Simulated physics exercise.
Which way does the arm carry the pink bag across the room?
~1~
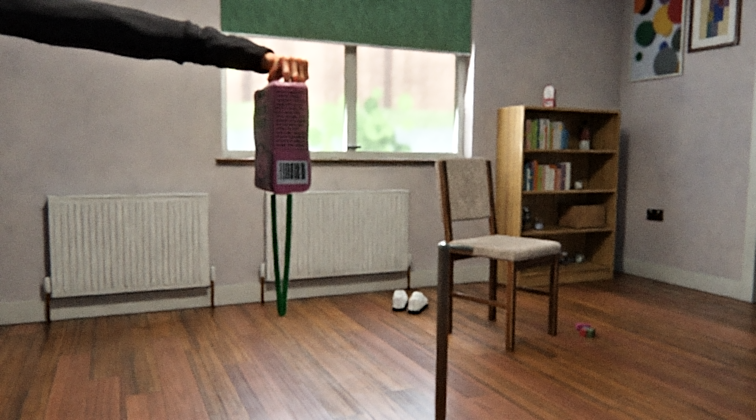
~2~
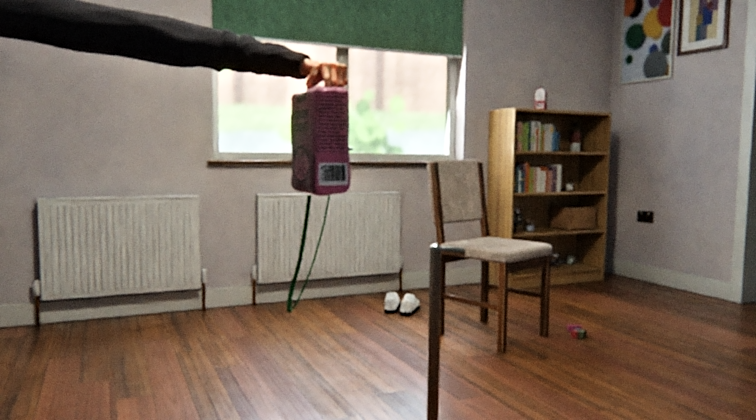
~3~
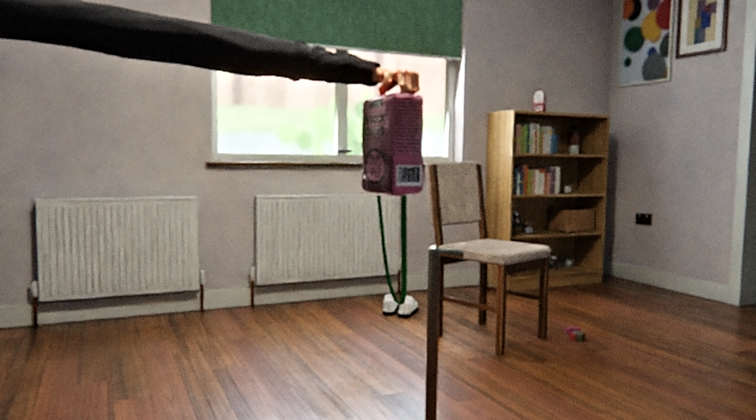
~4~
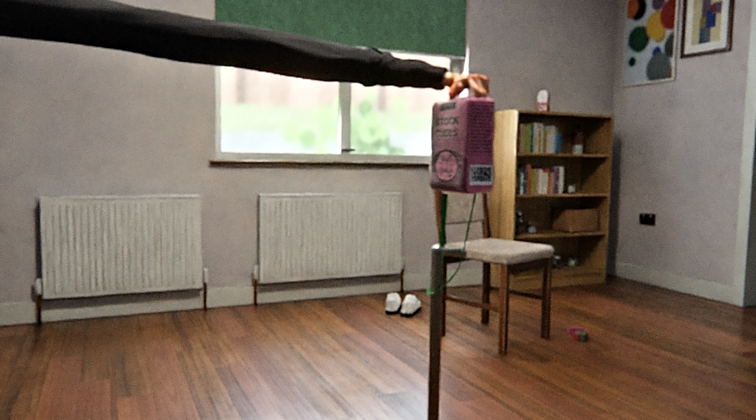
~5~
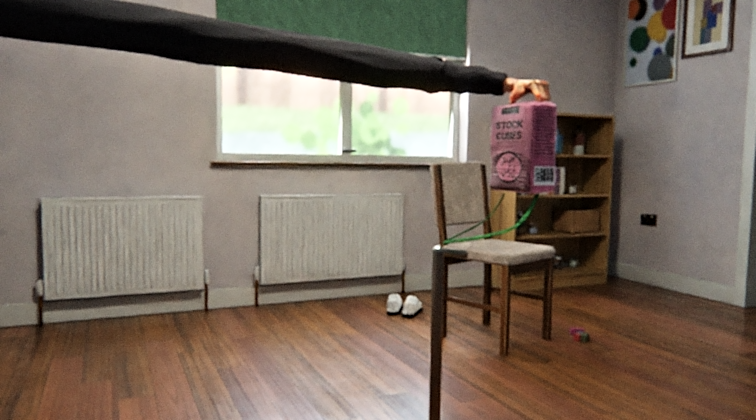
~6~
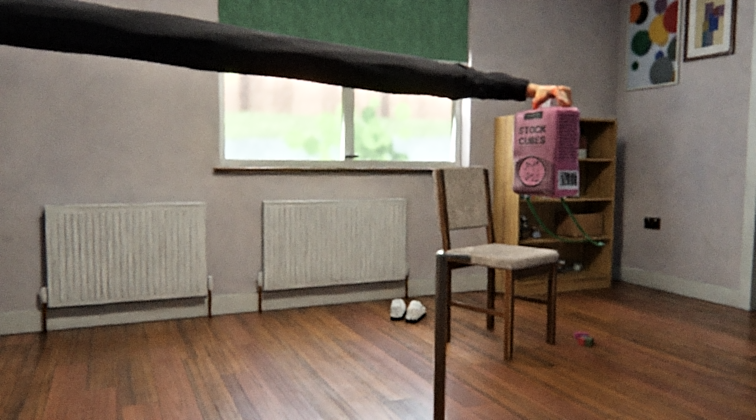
The arm carries the pink bag to the right, over the post and beyond it.
